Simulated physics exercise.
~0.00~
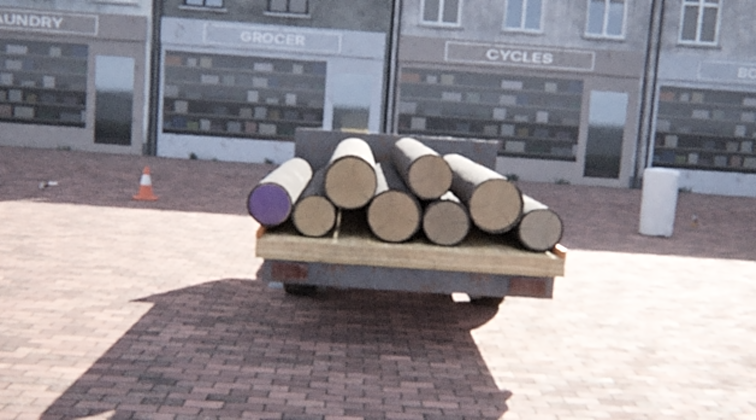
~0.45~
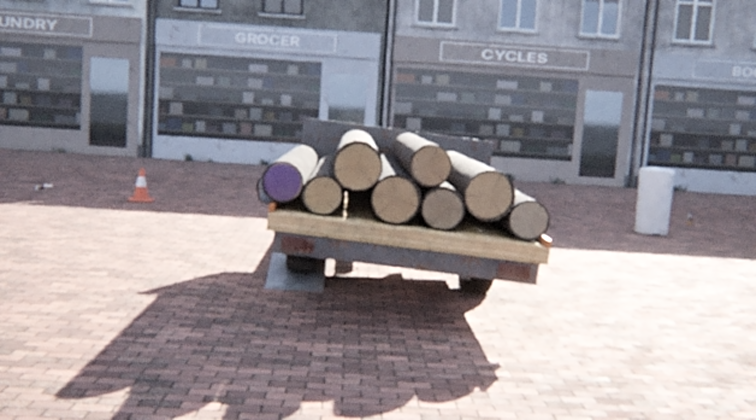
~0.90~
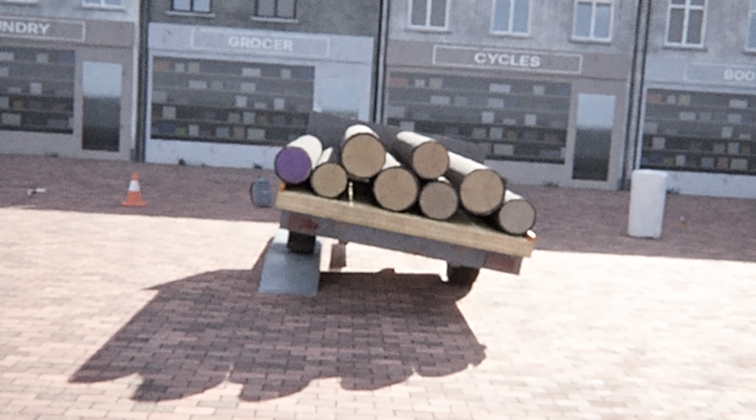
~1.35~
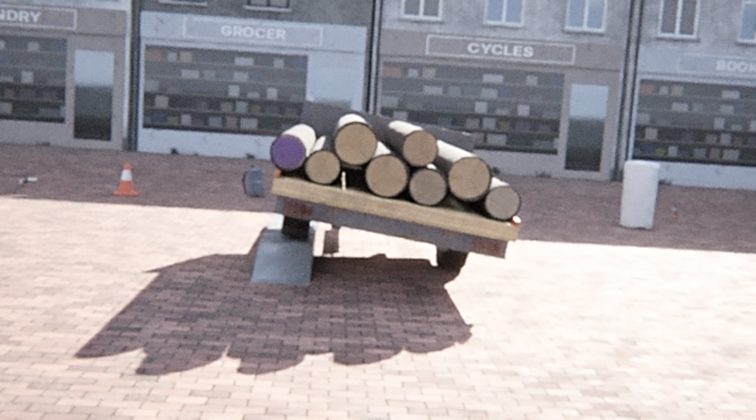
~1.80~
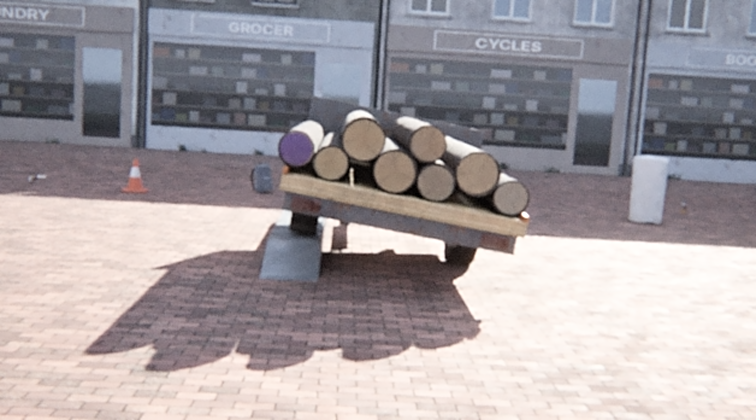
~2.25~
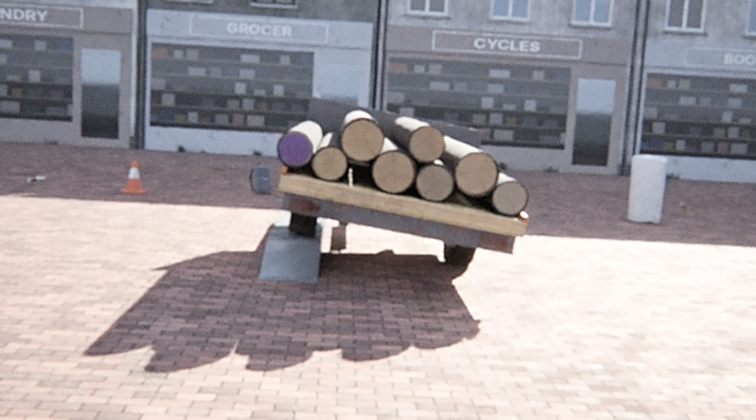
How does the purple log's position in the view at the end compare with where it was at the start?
At the end the purple log is higher in the view and slightly farther right than at the start, having been carried away from the viewer and lifted with the left side of the trailer.
